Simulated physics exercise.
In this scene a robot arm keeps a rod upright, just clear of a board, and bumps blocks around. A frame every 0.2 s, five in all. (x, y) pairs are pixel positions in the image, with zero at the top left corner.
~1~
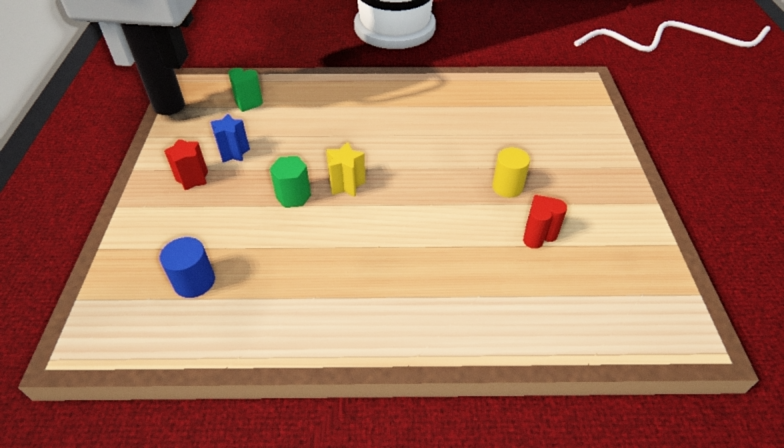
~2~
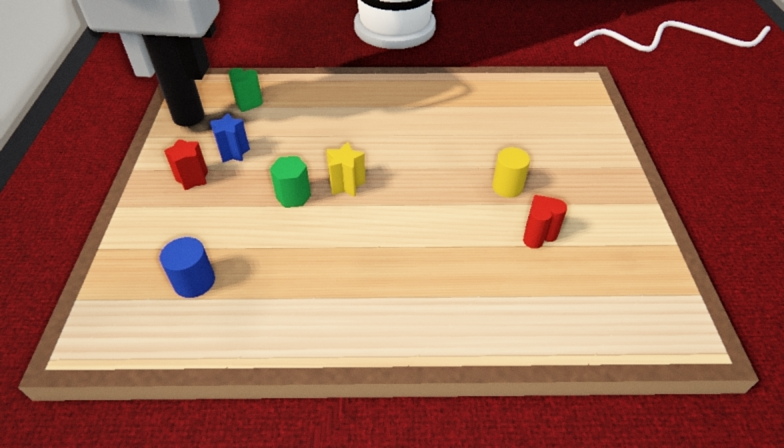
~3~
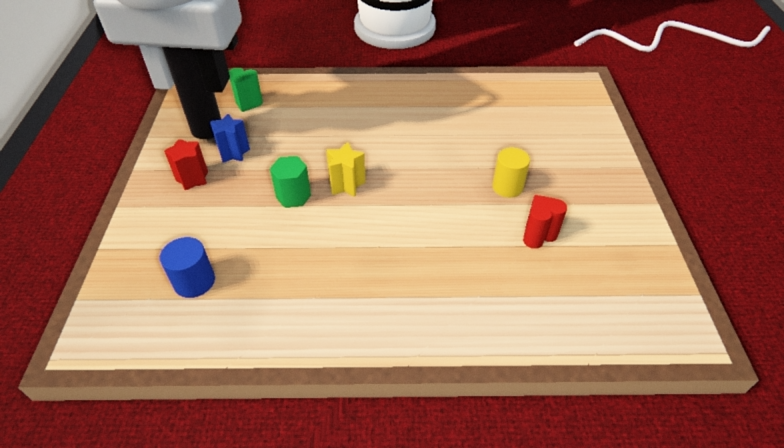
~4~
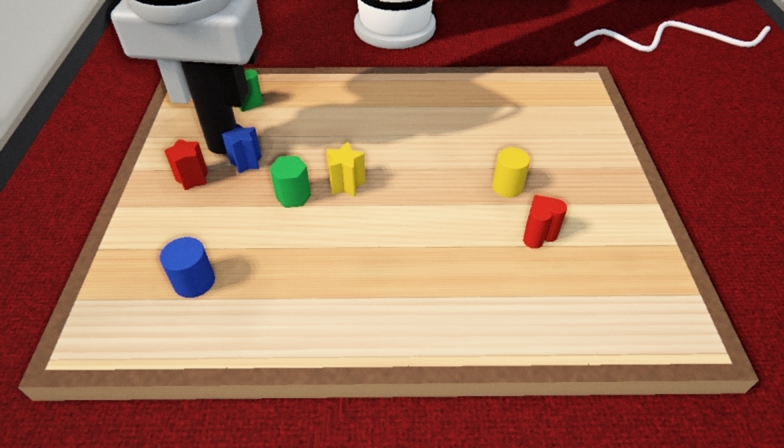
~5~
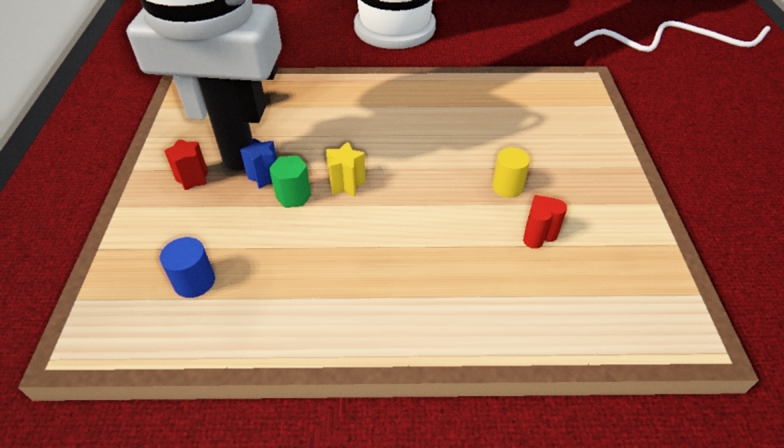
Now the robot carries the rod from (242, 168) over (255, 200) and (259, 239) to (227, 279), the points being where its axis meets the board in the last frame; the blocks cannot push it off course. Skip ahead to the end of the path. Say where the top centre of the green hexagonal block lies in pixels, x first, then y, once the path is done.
Expect it around (312, 171).
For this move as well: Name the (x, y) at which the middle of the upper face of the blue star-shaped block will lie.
If I read the scene right, the answer is (279, 168).
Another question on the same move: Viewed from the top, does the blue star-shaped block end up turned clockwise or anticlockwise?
Seen from above, its turn is counter-clockwise.
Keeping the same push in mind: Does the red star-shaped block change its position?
Short answer: No.
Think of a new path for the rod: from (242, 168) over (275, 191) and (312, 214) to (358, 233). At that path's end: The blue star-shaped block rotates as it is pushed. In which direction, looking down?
Bird's-eye view: Counterclockwise.
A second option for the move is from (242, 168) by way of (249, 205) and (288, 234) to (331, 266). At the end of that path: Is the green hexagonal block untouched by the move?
I expect not.
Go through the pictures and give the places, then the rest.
Lower end of the rod at (170, 106), tops of blocks, blue circular block at (182, 253), red star-shaped block at (182, 149), blue star-shaped block at (226, 124), green hexagonal block at (288, 167), in the first frame.
Rod at (189, 117), blocks as before, in the second frame.
Rod at (208, 130), blocks as before, in the third frame.
Rod at (224, 144), blue star-shaped block at (239, 133), in the fourth frame.
Rod at (240, 160), blue circular block at (182, 253), red star-shaped block at (182, 149), blue star-shaped block at (258, 148), green hexagonal block at (288, 167), in the fifth frame.
On the path given first. One third of the way, rod at (253, 192); blue star-shaped block at (279, 164), turned 50° anticlockwise; green hexagonal block at (307, 172), turned 10° anticlockwise.
Two thirds of the way, rod at (256, 231); blue star-shaped block at (279, 168), turned 70° anticlockwise; green hexagonal block at (312, 171), turned 15° anticlockwise.
At the end, rod at (224, 271); blue circular block at (171, 257); red star-shaped block not moved; blue star-shaped block at (279, 168), turned 70° anticlockwise; green hexagonal block at (312, 171), turned 15° anticlockwise.
